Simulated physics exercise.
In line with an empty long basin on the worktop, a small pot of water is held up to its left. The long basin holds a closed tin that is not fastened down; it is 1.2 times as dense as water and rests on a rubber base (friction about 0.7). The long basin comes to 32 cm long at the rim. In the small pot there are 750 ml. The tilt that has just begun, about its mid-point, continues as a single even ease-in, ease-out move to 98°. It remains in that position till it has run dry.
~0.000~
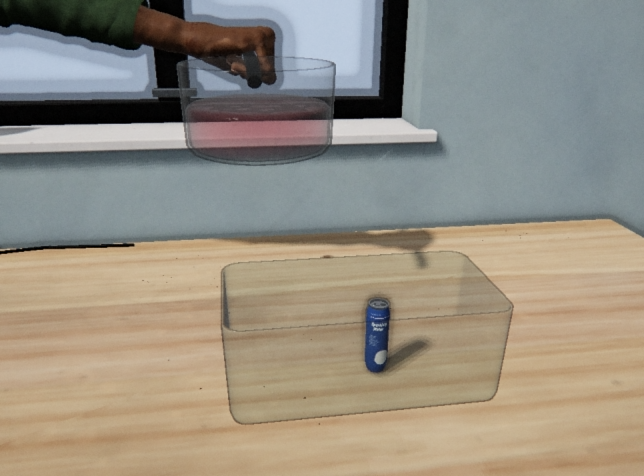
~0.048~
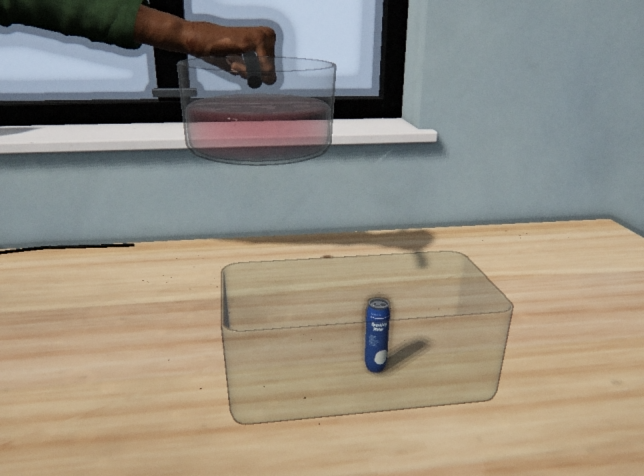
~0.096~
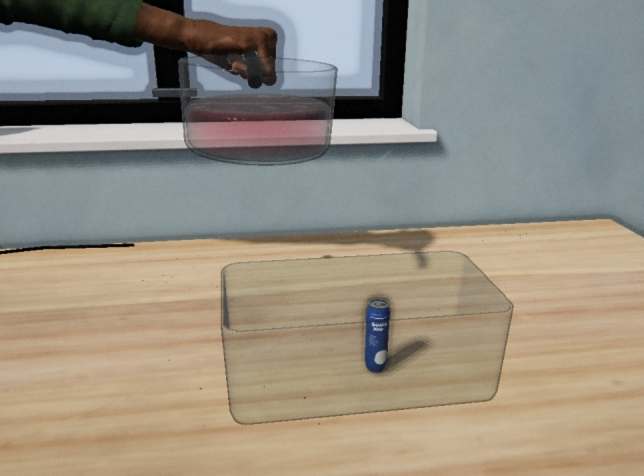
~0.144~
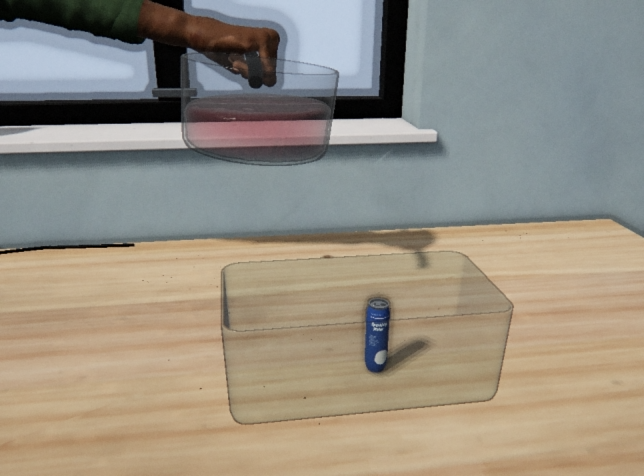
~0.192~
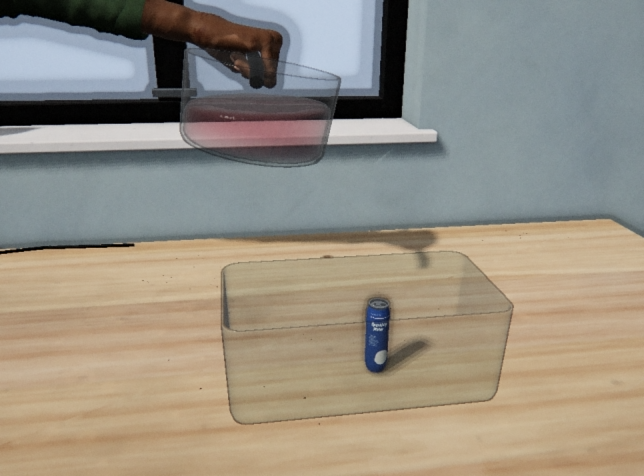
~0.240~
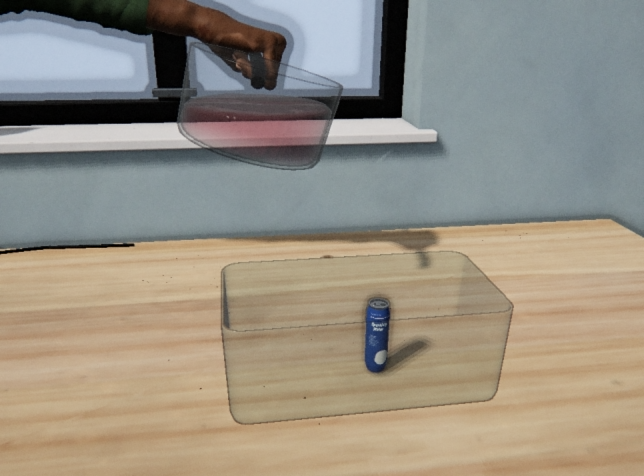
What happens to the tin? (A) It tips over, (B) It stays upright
(A) It tips over.
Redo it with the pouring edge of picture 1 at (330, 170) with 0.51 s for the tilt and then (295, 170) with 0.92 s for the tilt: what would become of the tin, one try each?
The tin overturns the first time and stays vertical the second time.
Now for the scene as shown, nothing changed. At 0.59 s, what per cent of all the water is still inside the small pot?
Near 70 in a hundred.
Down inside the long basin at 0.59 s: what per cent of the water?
Near 0 in a hundred.
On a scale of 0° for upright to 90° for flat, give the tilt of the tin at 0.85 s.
Measured tilt, approx.: 0 degrees.
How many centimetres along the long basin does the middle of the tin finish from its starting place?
Looks like roughly 7.0 cm in total.
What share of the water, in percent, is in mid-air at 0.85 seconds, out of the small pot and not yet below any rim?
24 per cent or so.
By 0.59 s the tilt is 71° and 70 per cent is still to pour; the tin stands where it began.
By 0.85 s the tilt is 97° and 21 per cent is still to pour; the tin stands where it began.
By 1.12 s the tilt is 98° and 4 per cent is still to pour; the tin leans 6°.
By 1.42 s the tilt is 98° and 1 per cent is still to pour; the tin lies on its side.
At rest the tin lies on its side.
